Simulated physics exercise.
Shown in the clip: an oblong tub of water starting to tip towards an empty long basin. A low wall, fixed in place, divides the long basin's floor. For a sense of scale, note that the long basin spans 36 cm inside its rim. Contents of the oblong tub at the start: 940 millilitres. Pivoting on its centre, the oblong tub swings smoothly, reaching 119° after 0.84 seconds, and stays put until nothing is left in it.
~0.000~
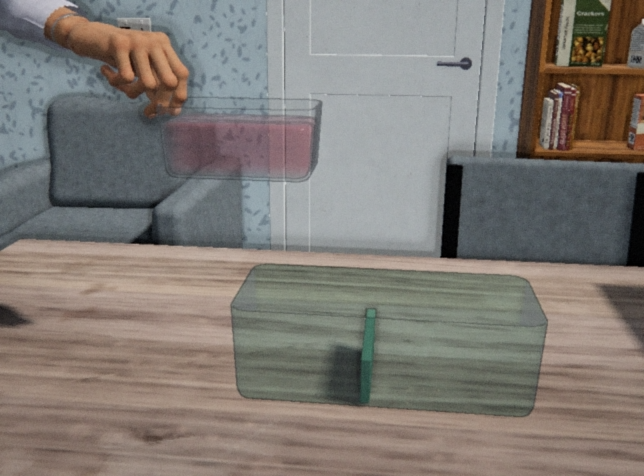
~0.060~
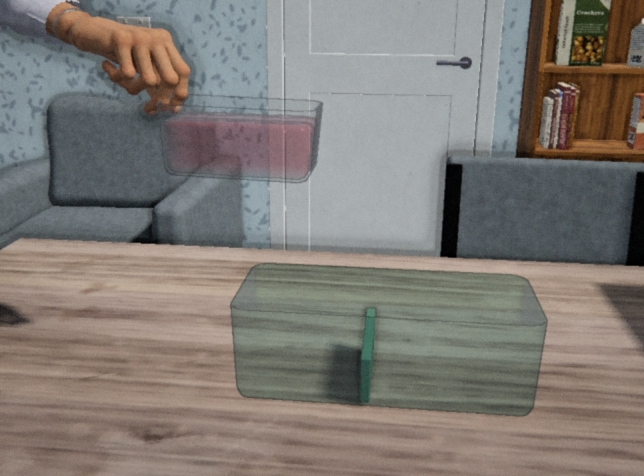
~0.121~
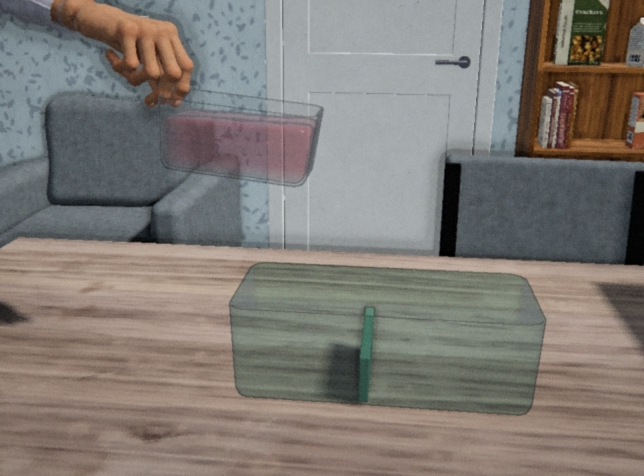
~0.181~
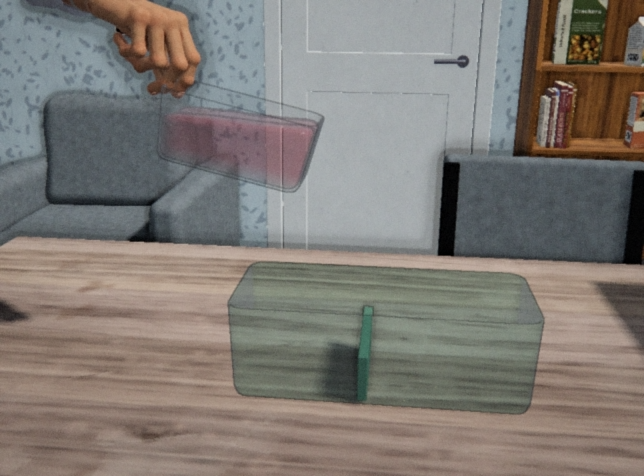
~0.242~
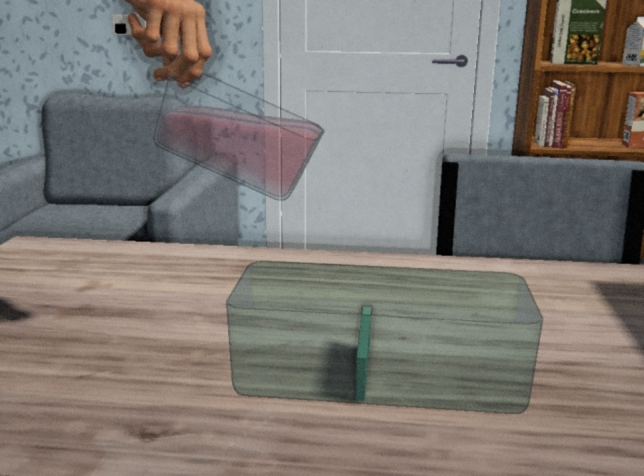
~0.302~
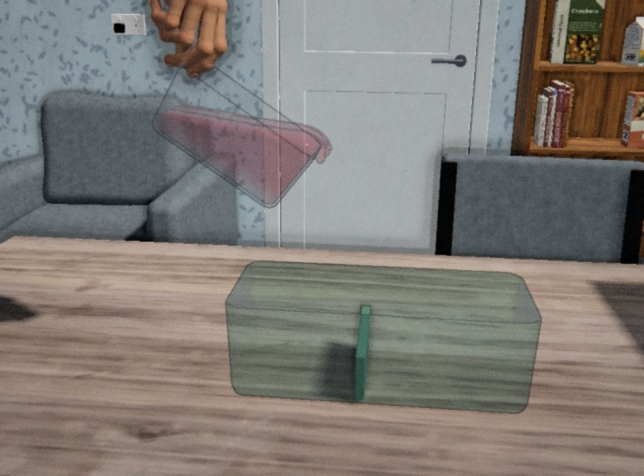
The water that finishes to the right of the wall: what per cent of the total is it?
It is about 48 per cent of the total.
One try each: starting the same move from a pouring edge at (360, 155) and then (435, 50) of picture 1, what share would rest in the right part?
About 70 %, then about 80 %.
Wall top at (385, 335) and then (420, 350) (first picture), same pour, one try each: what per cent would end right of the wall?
I'd put it at about 25 per cent for the first and about 10 per cent for the second.
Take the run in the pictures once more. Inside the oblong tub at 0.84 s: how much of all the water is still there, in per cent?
Around 1 in a hundred is still there.
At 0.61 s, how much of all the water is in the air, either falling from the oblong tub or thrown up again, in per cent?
It comes to roughly 46 per cent.
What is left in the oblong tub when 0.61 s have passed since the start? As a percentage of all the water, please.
I'd put it near 12 percent.
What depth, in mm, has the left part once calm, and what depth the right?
Final reading - left some 18 mm, right some 16 mm.
By 0.61 s the tilt is 99° and 12 per cent is still to pour, 6 is left of the wall and 36 right of it.
By 0.84 s the tilt is 119° and 1 per cent is still to pour, 42 is left of the wall and 46 right of it.
By 1.08 s the tilt is 119° and 0 per cent is still to pour, 45 is left of the wall and 48 right of it.
By 1.34 s the tilt is 119° and 0 per cent is still to pour, 45 is left of the wall and 48 right of it.
At rest 45 per cent lies left of the wall, 48 right of it and 8 outside.
